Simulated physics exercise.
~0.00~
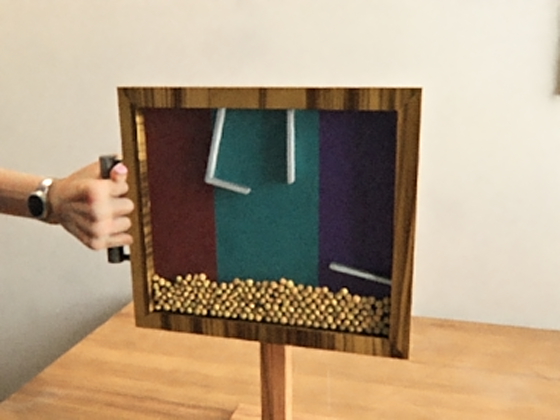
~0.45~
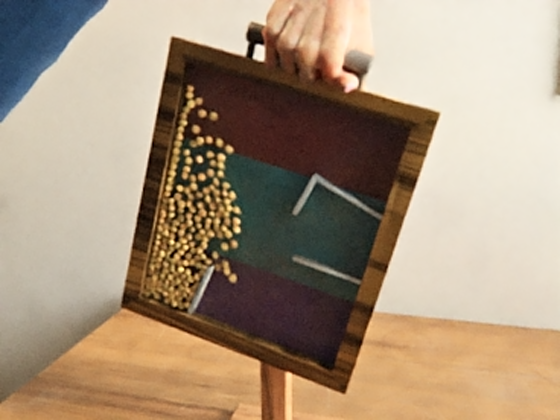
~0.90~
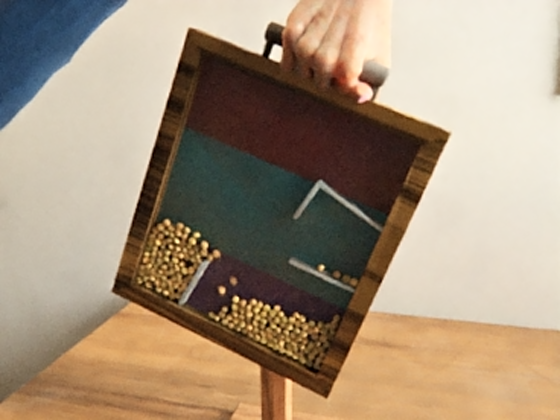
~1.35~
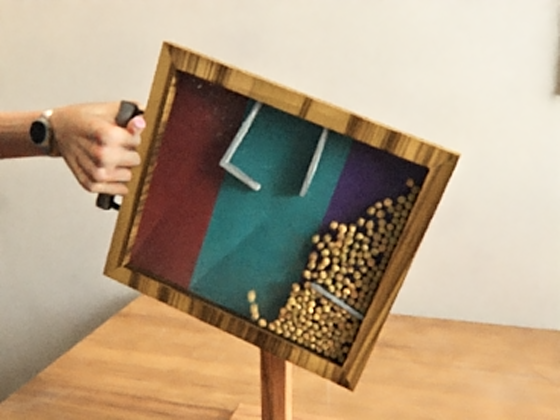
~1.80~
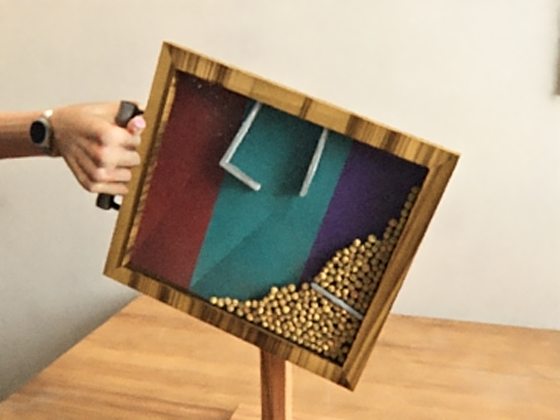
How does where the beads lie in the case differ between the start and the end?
At the start the beads lay in a fairly even layer along the whole bottom of the level case. At the end they were heaped toward the lower right corner of the tilted case, mostly over the purple strip with some on the turquoise.
A hand turned a wooden case of small round beads clockwise until its handle was on top, and the beads spilled across; then it swung the case partway back, leaving it tilted with the beads settled in the lower right, mostly over purple.
